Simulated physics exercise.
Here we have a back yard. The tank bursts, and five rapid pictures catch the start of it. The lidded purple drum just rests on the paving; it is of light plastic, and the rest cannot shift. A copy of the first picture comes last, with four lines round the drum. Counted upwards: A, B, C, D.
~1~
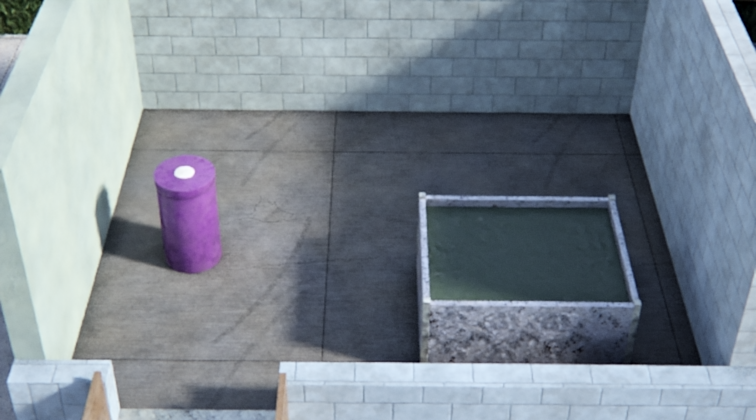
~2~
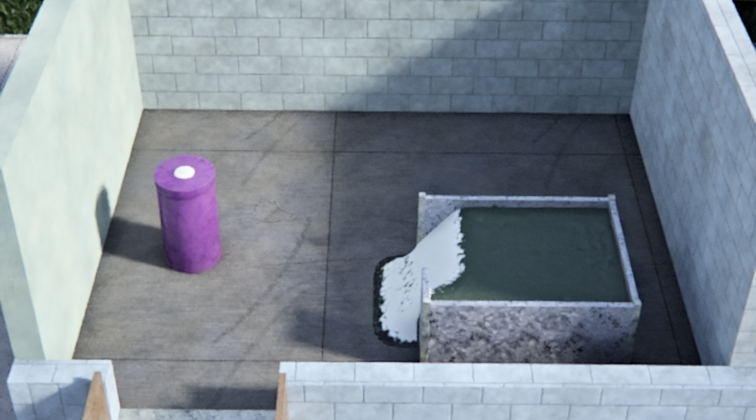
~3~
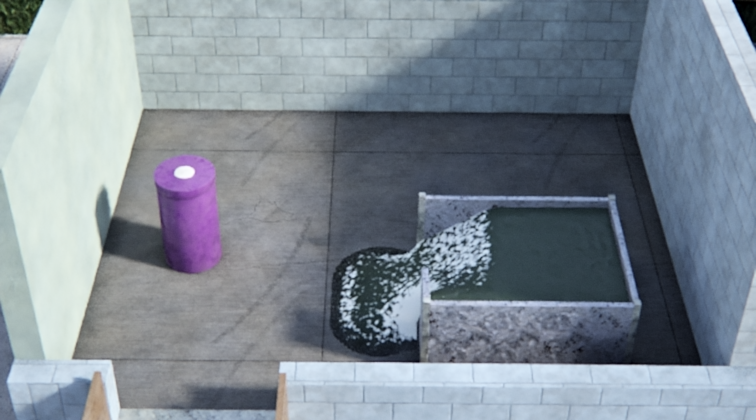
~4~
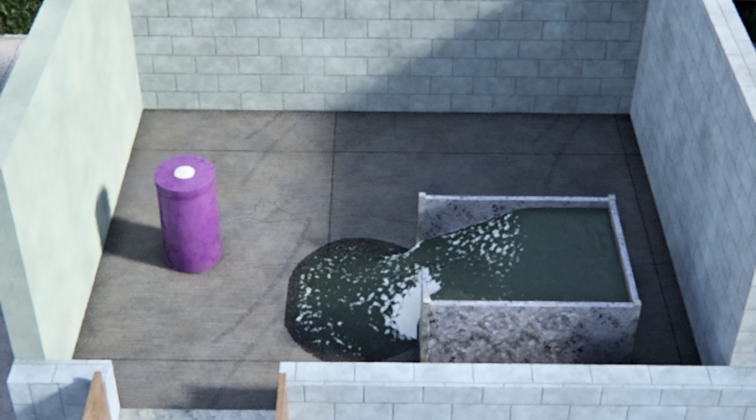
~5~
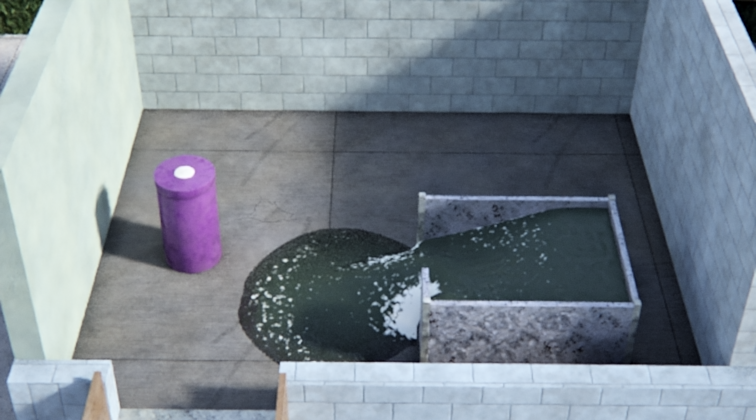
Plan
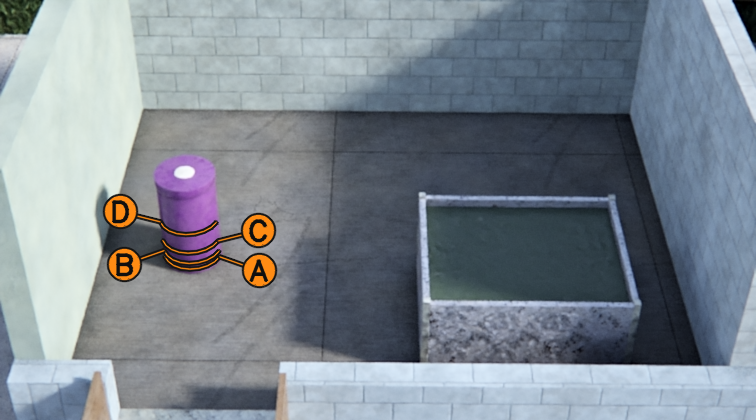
A stone tank full of dark green water in a walled yard burst open on its left side, and the water foamed out and spread leftward across the ground, while the purple drum stayed still.
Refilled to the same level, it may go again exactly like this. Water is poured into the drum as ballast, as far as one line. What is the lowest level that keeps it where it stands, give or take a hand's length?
Level D.
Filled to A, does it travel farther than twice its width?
Yes, it does.
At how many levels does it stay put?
One.
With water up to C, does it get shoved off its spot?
Yes.
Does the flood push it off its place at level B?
Yes, that goes wrong.
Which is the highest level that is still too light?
It is C.
On the marked copy, A at (189, 269); B at (189, 263); C at (187, 253); D at (185, 234); from the bottom up A, B, C, D.
With A, it is pushed about 6 times its own width away.
With B, it is pushed about 4 times its own width away.
With C, it is pushed about its own width away.
With D, it does not move.
